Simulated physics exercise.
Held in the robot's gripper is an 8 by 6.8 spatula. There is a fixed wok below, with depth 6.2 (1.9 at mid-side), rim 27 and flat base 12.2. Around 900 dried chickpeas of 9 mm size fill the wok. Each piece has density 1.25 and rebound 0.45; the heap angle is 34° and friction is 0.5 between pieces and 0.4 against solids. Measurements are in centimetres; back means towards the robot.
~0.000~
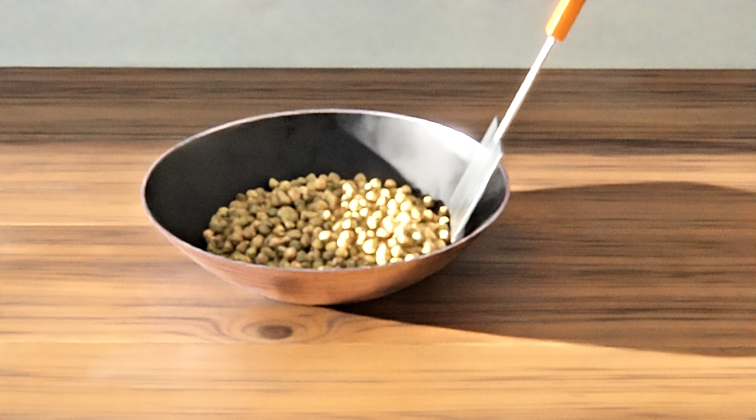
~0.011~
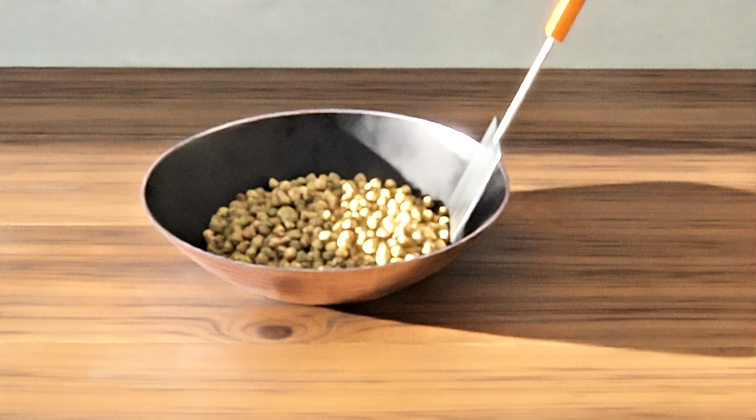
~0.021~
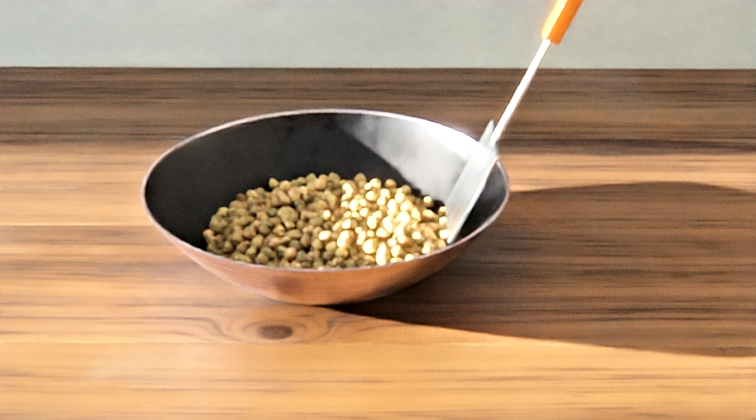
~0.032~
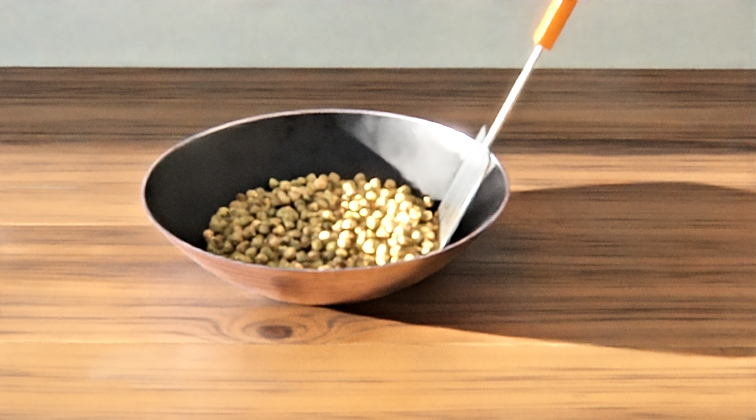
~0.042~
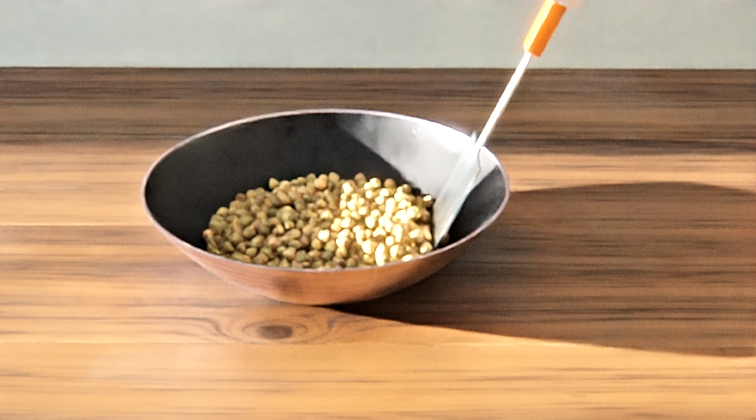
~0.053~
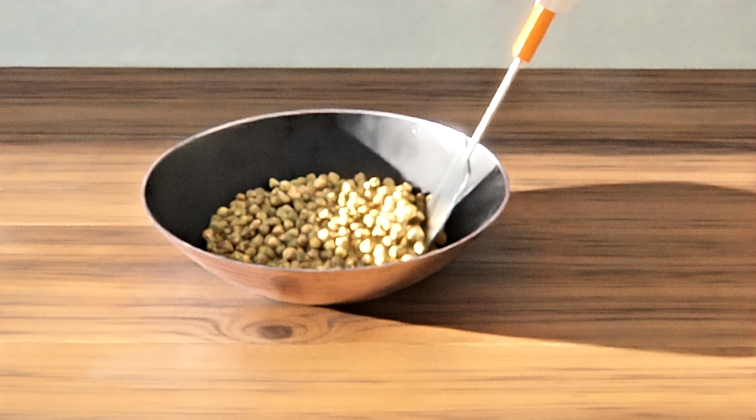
A dark-lined wok with a coppery outside, partly filled with tan and greenish chickpeas, sits on a striped wooden surface before a pale grey wall, seen from slightly above by a still camera. A pale metal spatula with an orange handle leans into its right side, a shadow stretching rightward. The spatula, barely moving at first, slides a short way left against the chickpeas, nudging those beside it slightly.
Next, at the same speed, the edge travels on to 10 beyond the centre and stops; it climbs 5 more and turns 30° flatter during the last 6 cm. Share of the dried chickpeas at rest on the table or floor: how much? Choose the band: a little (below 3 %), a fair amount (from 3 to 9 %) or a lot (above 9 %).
It is a lot, above 9 %.
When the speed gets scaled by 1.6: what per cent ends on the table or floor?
Around 30 percent would finish on the table or floor.
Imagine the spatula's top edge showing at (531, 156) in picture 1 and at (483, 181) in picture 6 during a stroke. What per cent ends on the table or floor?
25 per cent.
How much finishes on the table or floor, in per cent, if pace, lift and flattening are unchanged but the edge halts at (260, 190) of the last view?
Close to 0 per cent finishes on the table or floor.
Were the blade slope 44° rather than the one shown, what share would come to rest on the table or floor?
I'd put it at about 20 per cent.
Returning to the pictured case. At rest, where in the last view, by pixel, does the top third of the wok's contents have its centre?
The centre sits close to (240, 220).
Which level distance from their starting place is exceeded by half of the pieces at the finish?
About 3 cm.
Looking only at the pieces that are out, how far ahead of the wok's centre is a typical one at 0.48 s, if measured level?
I reckon roughly 22 centimetres.
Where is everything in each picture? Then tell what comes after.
In the first frame, spatula top edge at (500, 135), sloping 65°; upper third of the load around (333, 227), from x 210 to 445, top at y 180; 900 in the wok.
In the second frame, spatula top edge at (499, 135), sloping 65°; upper third of the load around (333, 227), from x 210 to 445, top at y 180.
In the third frame, spatula top edge at (496, 138), sloping 65°; upper third of the load around (333, 227), from x 210 to 445, top at y 180.
In the fourth frame, spatula top edge at (488, 143), sloping 65°; upper third of the load around (329, 226), from x 210 to 445, top at y 180.
In the fifth frame, spatula top edge at (478, 149), sloping 65°; upper third of the load around (332, 226), from x 210 to 445, top at y 180.
In the sixth frame, spatula top edge at (468, 154), sloping 65°; upper third of the load around (334, 226), from x 210 to 440, top at y 180; 900 in the wok.
After 0.14 s, sloping 65°, highest piece 5 above the table; 900 in the wok.
After 0.23 s, sloping 58°, highest piece 6 above the table; 900 in the wok.
After 0.48 s, sloping 35°, highest piece 11 above the table; 734 in the wok, 95 on the table or floor, 71 on the blade or in flight.
After 1.53 s, sloping 35°, highest piece 5 above the table; 734 in the wok, 166 on the table or floor.
At rest, 734 in the wok, 166 on the table or floor. That is 18 % on the table or floor.
